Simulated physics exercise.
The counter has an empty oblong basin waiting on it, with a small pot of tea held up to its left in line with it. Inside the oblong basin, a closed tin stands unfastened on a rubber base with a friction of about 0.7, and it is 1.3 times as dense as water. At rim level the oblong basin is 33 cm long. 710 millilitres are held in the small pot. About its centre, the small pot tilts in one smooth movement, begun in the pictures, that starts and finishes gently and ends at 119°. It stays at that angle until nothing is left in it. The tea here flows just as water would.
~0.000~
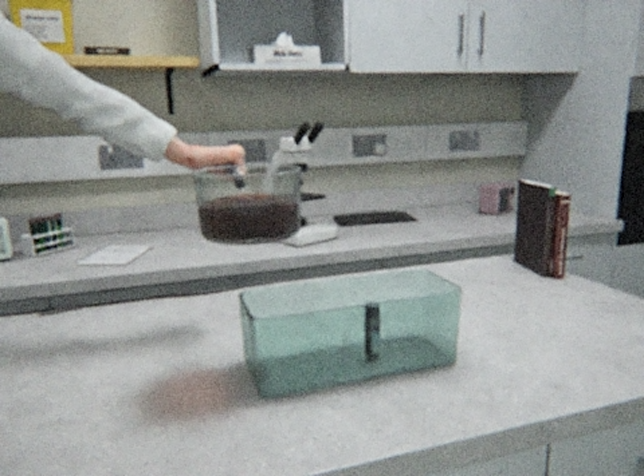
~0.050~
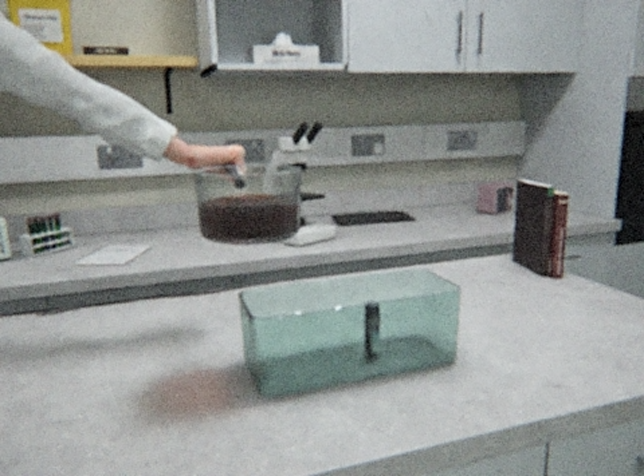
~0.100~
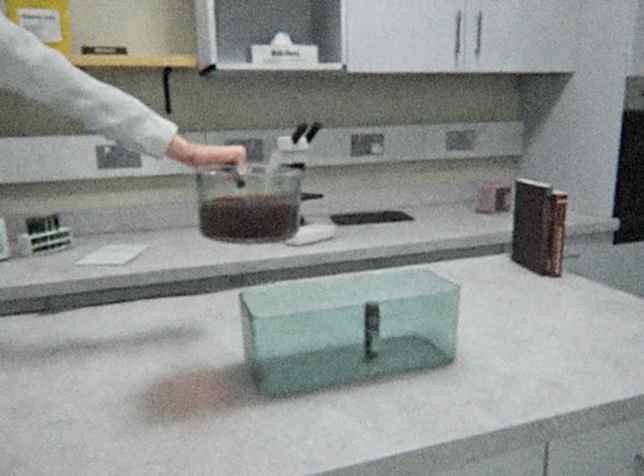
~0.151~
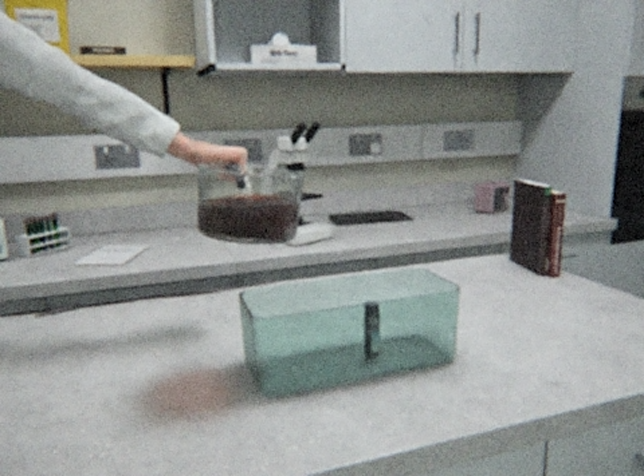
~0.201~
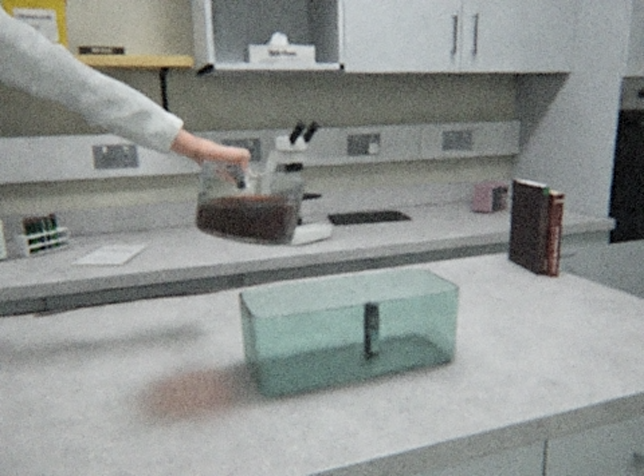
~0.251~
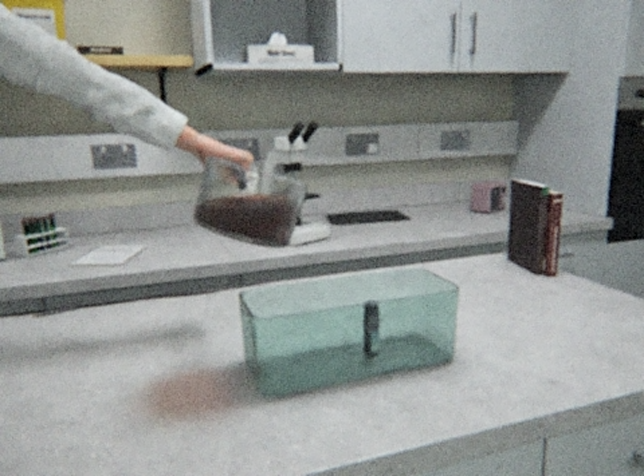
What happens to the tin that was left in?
It stays on its base.
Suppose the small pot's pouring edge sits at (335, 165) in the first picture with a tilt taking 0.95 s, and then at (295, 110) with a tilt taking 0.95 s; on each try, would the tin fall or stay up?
First it tips over; then it tips over.
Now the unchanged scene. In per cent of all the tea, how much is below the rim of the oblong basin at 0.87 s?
Around 80 in a hundred.
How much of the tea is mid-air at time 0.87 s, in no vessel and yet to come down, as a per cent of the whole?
Estimate: Around 12 per cent.
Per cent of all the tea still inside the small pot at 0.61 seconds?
Close to 60 percent of the liquid remains at that time.
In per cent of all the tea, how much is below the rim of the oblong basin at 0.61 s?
I'd estimate some 6 percent of the liquid.
By 0.61 s the tilt is 85° and 60 per cent is still to pour; the tin stands where it began.
By 0.87 s the tilt is 117° and 8 per cent is still to pour; the tin stands where it began.
By 1.15 s the tilt is 119° and 0 per cent is still to pour; the tin stands where it began.
By 1.45 s the tilt is 119° and 0 per cent is still to pour; the tin stands where it began.
At rest the tin stands where it began.
